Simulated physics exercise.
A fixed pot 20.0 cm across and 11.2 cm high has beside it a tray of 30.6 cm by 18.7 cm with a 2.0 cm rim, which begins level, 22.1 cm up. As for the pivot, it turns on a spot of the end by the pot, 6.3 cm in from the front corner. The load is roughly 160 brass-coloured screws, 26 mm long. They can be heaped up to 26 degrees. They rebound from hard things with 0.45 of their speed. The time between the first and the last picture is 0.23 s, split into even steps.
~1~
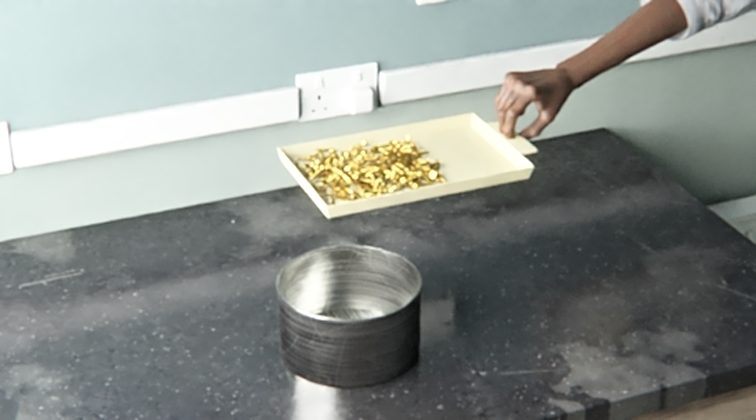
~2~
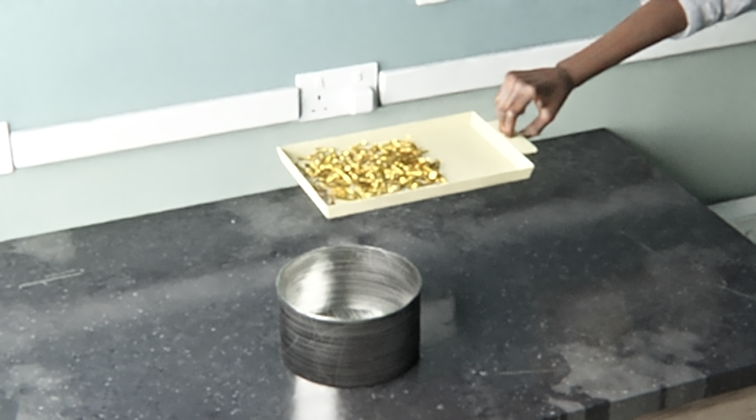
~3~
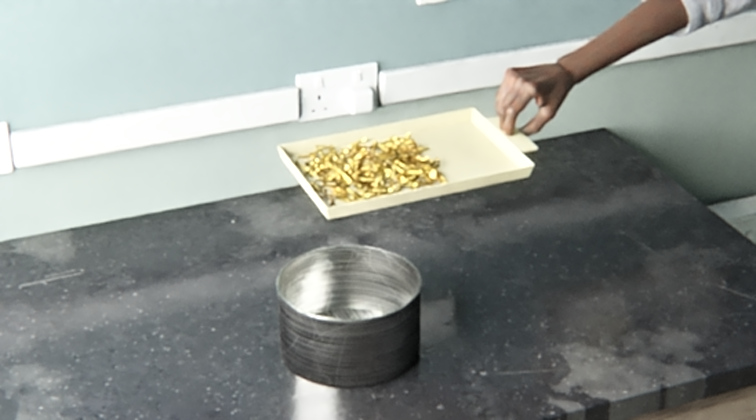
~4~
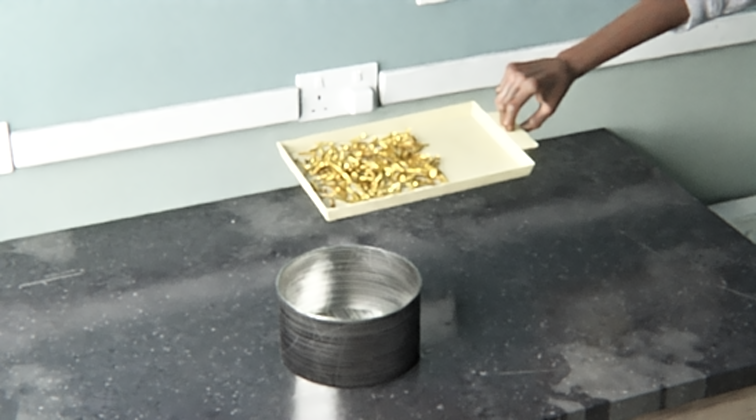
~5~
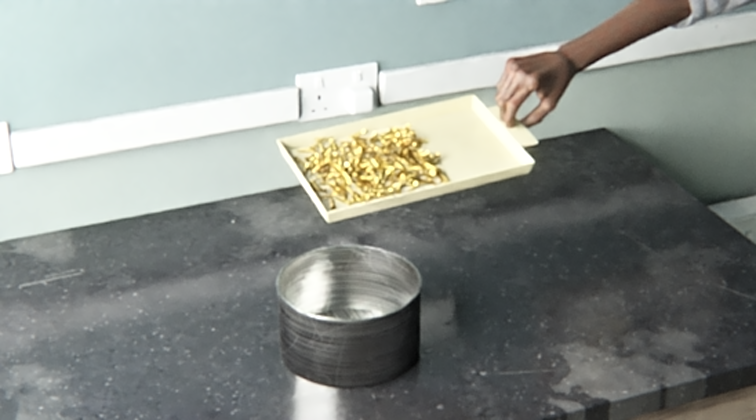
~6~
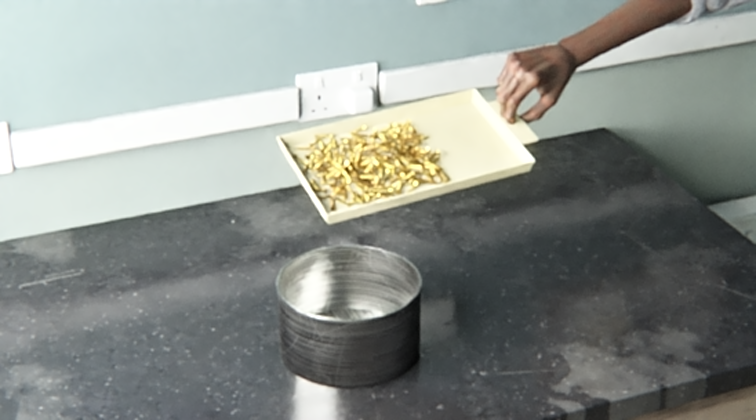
We see a hand holding the right end of a pale yellow tray with a pile of small brass-coloured pieces, above a dark worktop with a metal pot; the hand slowly raises that end, tilting the tray slightly leftward.
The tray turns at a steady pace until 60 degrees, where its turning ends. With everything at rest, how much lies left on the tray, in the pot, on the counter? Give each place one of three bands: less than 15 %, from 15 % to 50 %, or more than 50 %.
Left on the tray - more than 50 %; pot - from 15 % to 50 %; counter - less than 15 %.
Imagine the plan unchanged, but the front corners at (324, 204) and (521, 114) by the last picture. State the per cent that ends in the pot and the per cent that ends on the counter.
You'd end with pot at 5 and counter at 30.
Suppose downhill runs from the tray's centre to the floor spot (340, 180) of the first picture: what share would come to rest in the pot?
Something like 5 in a hundred.
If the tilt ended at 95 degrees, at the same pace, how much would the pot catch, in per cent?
Then about 95 per cent.
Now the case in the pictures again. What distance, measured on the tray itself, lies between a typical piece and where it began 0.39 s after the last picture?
It has moved some 3 cm from its start.
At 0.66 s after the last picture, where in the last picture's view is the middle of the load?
At that moment the load's centre is around (370, 191).
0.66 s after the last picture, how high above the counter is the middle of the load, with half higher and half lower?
About 24 cm.
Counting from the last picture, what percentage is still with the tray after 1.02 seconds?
Around 95 percent.
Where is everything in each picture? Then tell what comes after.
Tray tilt 0 degrees, front corners at (328, 204) and (529, 165); middle of the pieces at (377, 172); pot at (349, 281), in the first picture.
Tray tilt 1 degrees, front corners at (328, 205) and (529, 165); middle of the pieces at (377, 172), in the second picture.
Tray tilt 2 degrees, front corners at (328, 206) and (529, 164); middle of the pieces at (377, 170), in the third picture.
Tray tilt 5 degrees, front corners at (328, 208) and (529, 162), lowest corner left front; middle of the pieces at (377, 168), in the fourth picture.
Tray tilt 8 degrees, front corners at (328, 210) and (529, 161), lowest corner left front; middle of the pieces at (377, 166), in the fifth picture.
Tray tilt 10 degrees, front corners at (328, 212) and (530, 159), lowest corner left front; middle of the pieces at (377, 165); pot at (349, 281), in the sixth picture.
Then, 0.39 s after the last picture, tilt 34 degrees; the tray holds 100 %, the pot 0 %.
Then, 0.66 s after the last picture, tilt 51 degrees; the tray holds 100 %, the pot 0 %.
Then, 1.02 s after the last picture, tilt 60 degrees; the tray holds 95 %, the pot 0 %.
In the end, tray 60 %, pot 35 %, counter 0 %.
